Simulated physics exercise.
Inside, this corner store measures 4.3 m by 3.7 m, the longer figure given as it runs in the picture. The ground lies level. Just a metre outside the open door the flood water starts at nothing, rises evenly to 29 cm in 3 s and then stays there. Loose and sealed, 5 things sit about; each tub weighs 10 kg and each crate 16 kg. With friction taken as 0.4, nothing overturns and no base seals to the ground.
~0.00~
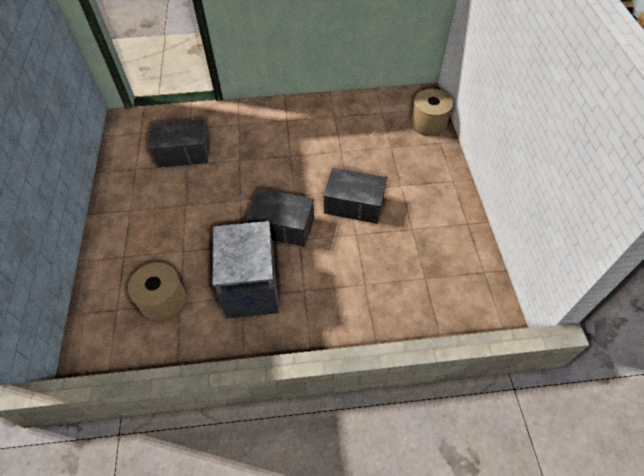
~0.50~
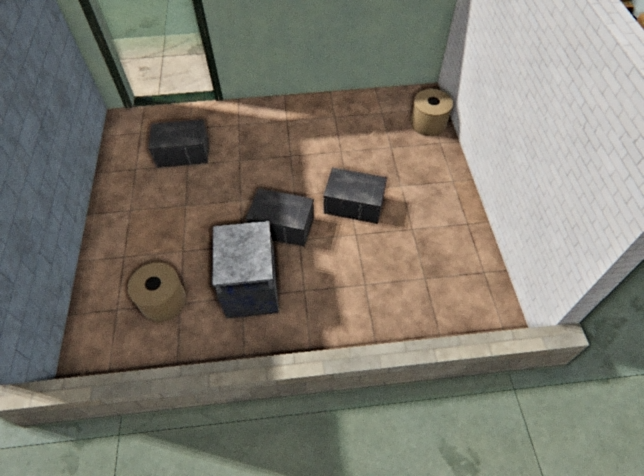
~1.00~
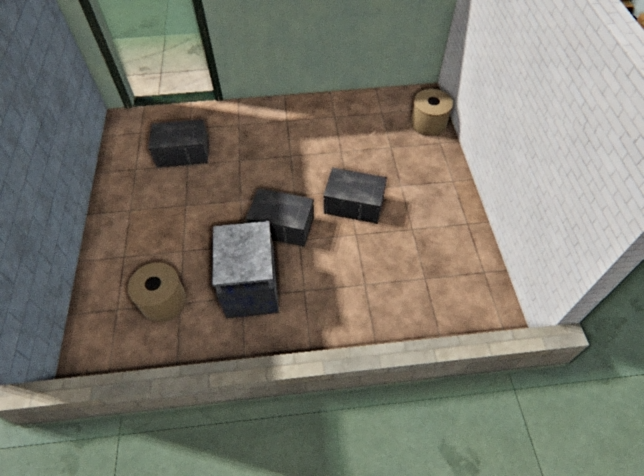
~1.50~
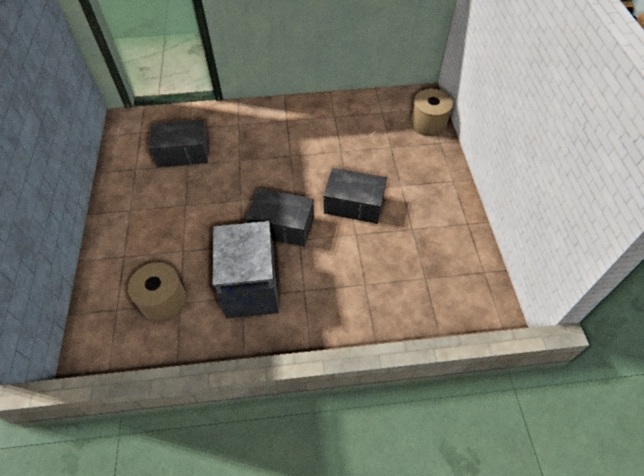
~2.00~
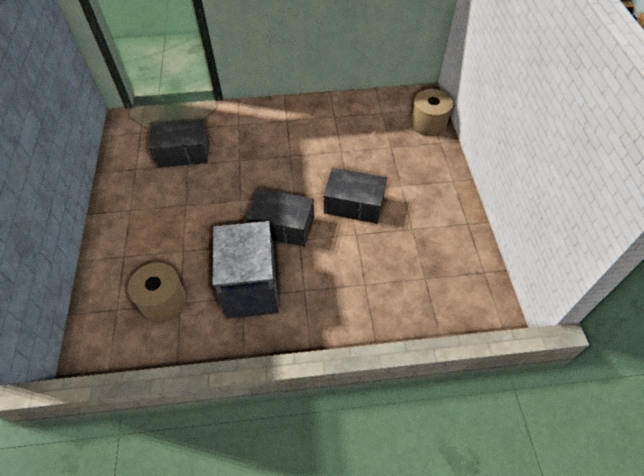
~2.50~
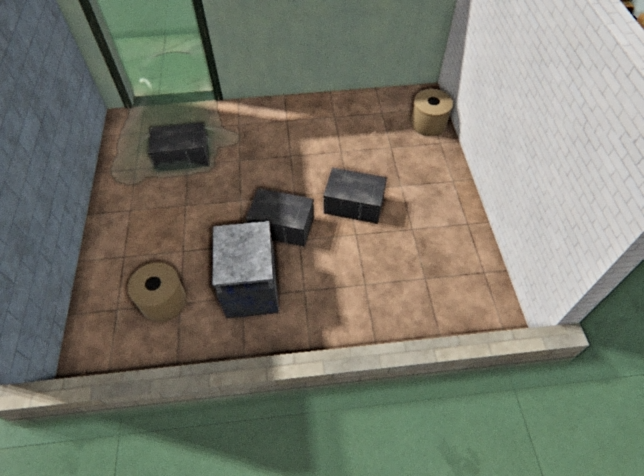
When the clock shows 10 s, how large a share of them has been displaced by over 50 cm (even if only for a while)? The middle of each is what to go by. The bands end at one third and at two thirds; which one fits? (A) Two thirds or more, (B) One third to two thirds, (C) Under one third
Two thirds or more (A).
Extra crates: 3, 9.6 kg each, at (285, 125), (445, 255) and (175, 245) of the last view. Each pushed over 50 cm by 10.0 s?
Note, in order of listing: Stays below the threshold, crosses the threshold, crosses the threshold.
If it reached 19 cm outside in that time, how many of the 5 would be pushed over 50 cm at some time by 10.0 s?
Then the count would be 3.
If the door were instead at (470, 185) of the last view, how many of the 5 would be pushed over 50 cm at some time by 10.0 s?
The answer then is 4.
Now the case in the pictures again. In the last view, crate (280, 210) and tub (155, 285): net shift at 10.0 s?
They've ended up 250 cm and 60 cm away, in that order.
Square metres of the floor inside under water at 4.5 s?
Flooded: Near 9.5 m2.
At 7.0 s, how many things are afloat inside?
Count at that moment: 3.
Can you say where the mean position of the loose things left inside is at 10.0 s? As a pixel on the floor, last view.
Close to pixel (327, 204).
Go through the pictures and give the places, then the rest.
A crate at (177, 134), on the bottom; a tub at (153, 284), on the bottom; 0.0 m2 under water; 0 of 5 have shifted, in the first picture.
A crate at (177, 134), on the bottom; a tub at (153, 284), on the bottom; 0.0 m2 under water; 0 of 5 have shifted, in the second picture.
A crate at (177, 134) rests on the ground; a tub at (153, 284) rests on the ground; water covers 0.0 m2; 0 of 5 have shifted, in the third picture.
A crate at (177, 134) rests on the ground; a tub at (153, 284) rests on the ground; 0.0 m2 under water; 0 of 5 have shifted, in the fourth picture.
A crate at (177, 134), on the bottom; a tub at (153, 284), on the bottom; 0.5 m2 under water; 0 of 5 have shifted, in the fifth picture.
A crate at (177, 137) rests on the ground, 6 cm from its start; a tub at (153, 284), on the bottom; water covers 1.4 m2; 1 of 5 have shifted, in the sixth picture.
After 3.5 s 1 of 5 are over 50 cm from their spots; 0 afloat.
After 4.5 s 2 of 5 are over 50 cm from their spots; 0 afloat.
After 7.0 s 3 of 5 are over 50 cm from their spots; 3 afloat.
After 10.0 s 5 of 5 are over 50 cm from their spots, and 5 have been at some point; 5 afloat.
